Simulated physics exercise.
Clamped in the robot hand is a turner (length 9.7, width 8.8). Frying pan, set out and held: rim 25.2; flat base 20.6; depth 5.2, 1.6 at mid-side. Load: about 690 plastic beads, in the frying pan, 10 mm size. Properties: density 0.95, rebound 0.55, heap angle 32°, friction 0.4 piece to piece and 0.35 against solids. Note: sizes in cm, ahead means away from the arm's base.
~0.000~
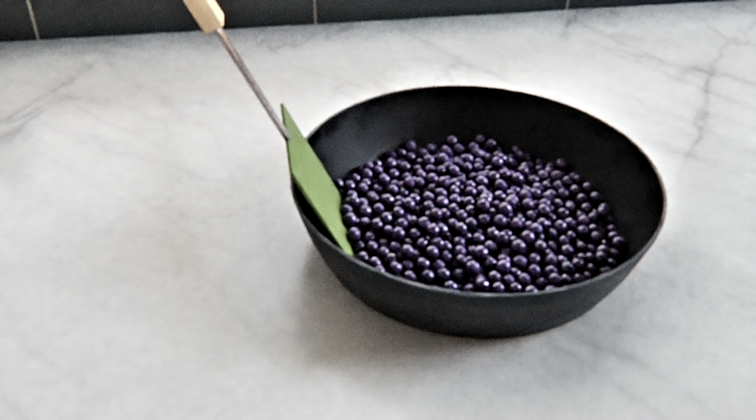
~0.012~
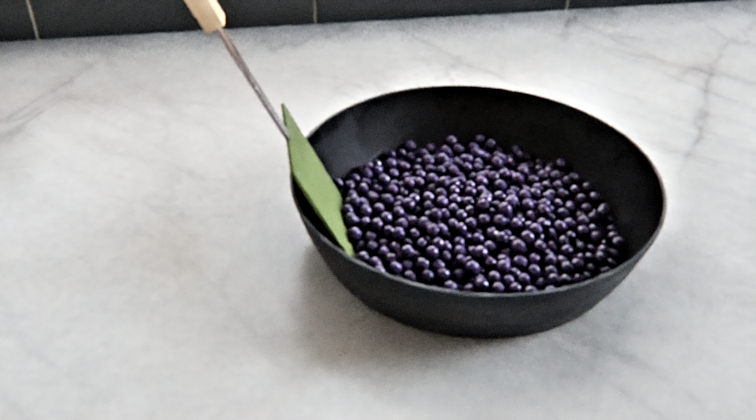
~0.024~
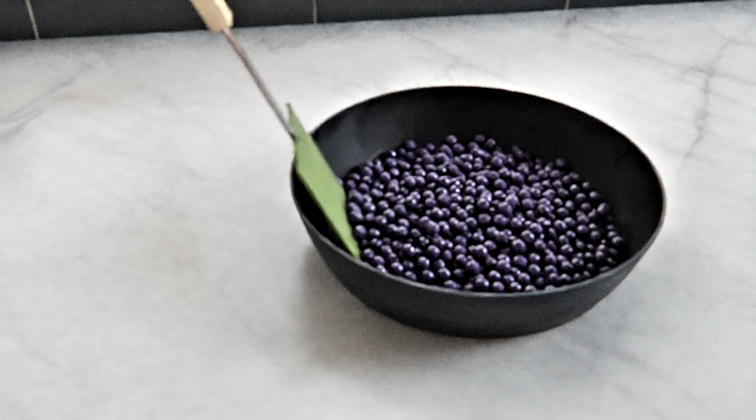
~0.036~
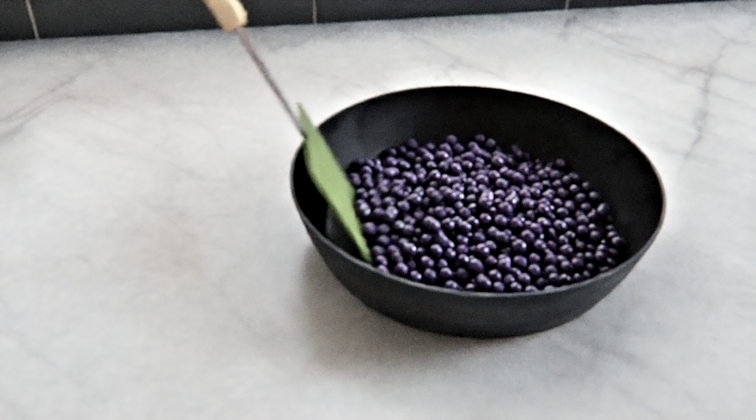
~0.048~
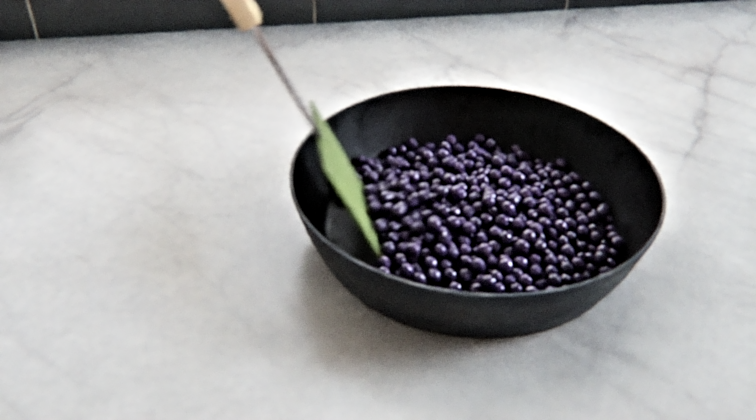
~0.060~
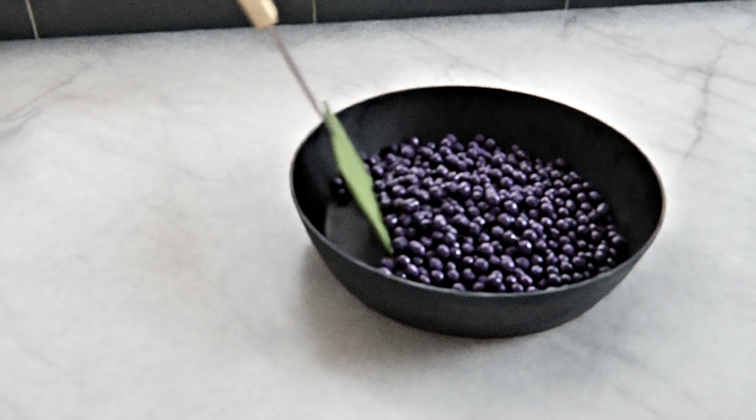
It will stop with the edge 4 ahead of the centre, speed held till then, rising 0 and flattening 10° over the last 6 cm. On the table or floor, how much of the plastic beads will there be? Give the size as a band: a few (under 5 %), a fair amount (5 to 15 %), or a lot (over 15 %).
A few, under 5 %.
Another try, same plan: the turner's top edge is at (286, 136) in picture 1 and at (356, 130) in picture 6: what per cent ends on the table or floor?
Around 0 per cent finishes there.
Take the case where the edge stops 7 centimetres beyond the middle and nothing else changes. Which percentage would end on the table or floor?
I'd expect close to 0 per cent then.
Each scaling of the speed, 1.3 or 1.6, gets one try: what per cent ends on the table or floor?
I'd expect close to 0 and then close to 0 percent.
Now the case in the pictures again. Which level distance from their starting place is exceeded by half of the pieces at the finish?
It comes out at about 3 cm.
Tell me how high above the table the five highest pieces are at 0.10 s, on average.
They are around 5 cm up.
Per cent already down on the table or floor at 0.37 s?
Some 0 per cent of the load.
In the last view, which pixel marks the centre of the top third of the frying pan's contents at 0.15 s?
(501, 197).
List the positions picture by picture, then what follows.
The first frame shows turner top edge at (286, 136), sloping 65°; upper third of the load around (462, 211), from x 340 to 620, top at y 140; 687 in the frying pan.
The second frame shows turner top edge at (287, 136), sloping 65°; upper third of the load around (460, 212), from x 340 to 620, top at y 140.
The third frame shows turner top edge at (293, 135), sloping 65°; upper third of the load around (460, 212), from x 340 to 620, top at y 140.
The fourth frame shows turner top edge at (304, 134), sloping 65°; upper third of the load around (454, 208), from x 340 to 620, top at y 140.
The fifth frame shows turner top edge at (318, 133), sloping 65°; upper third of the load around (451, 209), from x 340 to 620, top at y 140.
The sixth frame shows turner top edge at (331, 132), sloping 65°; upper third of the load around (453, 207), from x 340 to 620, top at y 140; 687 in the frying pan.
By 0.10 s, sloping 65°, highest piece 5 above the table; 687 in the frying pan.
By 0.15 s, sloping 60°, highest piece 6 above the table; 687 in the frying pan.
By 0.37 s, sloping 55°, highest piece 5 above the table; 687 in the frying pan.
By 1.42 s, sloping 55°, highest piece 5 above the table; 687 in the frying pan.
Final count, 687 in the frying pan. That is 0 % on the table or floor.
